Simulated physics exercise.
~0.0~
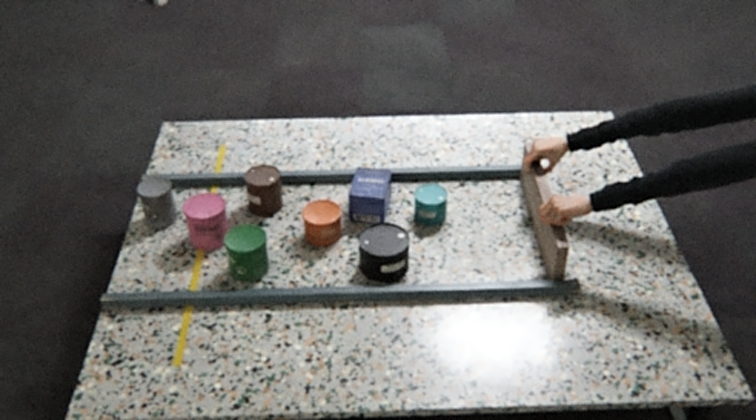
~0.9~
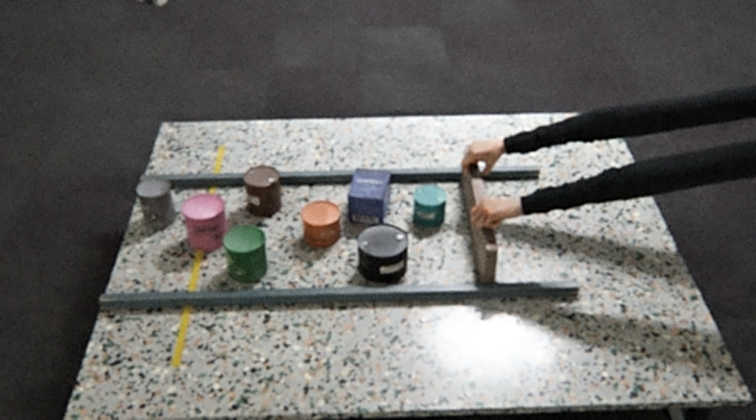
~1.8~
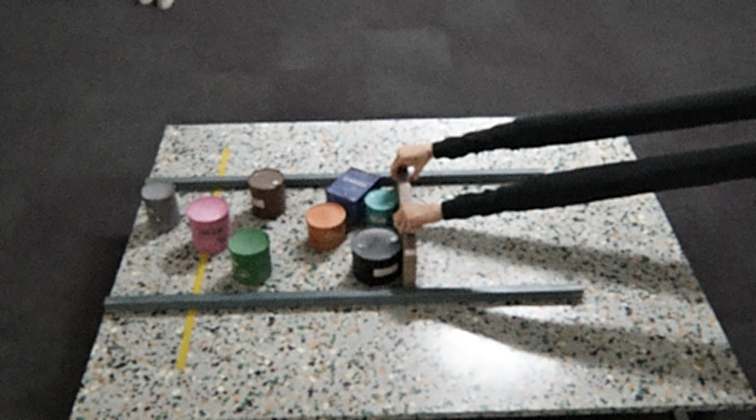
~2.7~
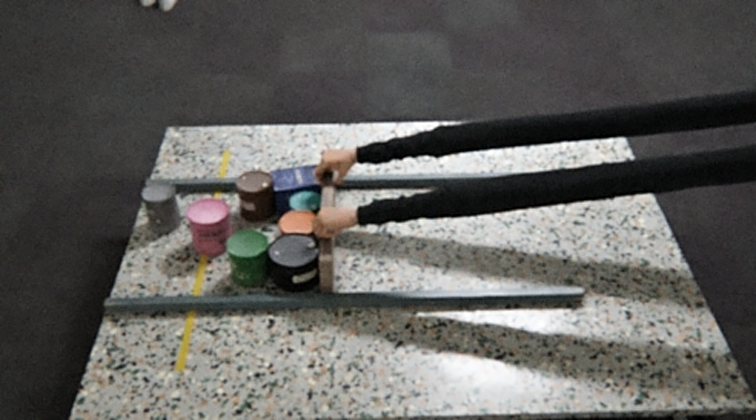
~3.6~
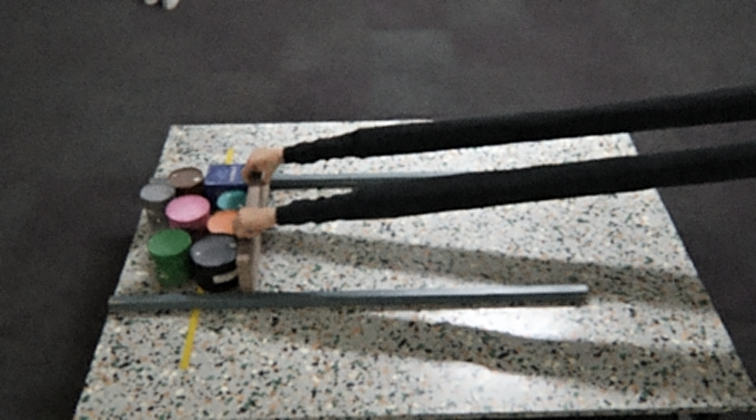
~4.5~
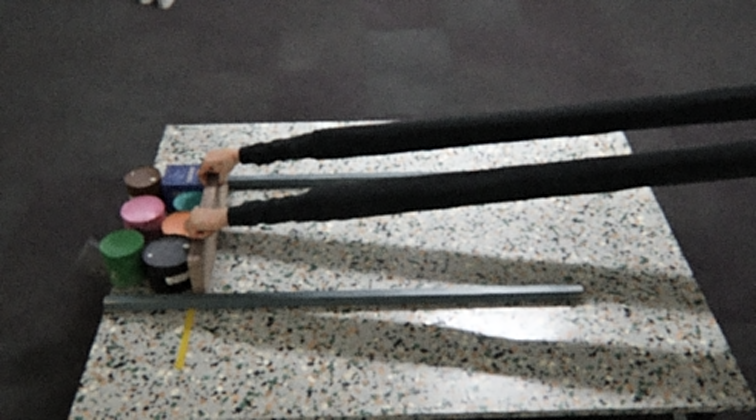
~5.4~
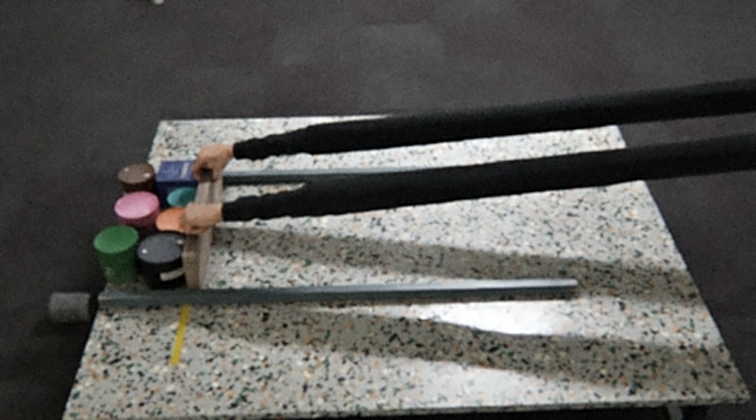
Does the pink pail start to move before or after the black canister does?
The pink pail starts to move after the black canister. The black canister is already sliding left while the pink pail still stands in its place.
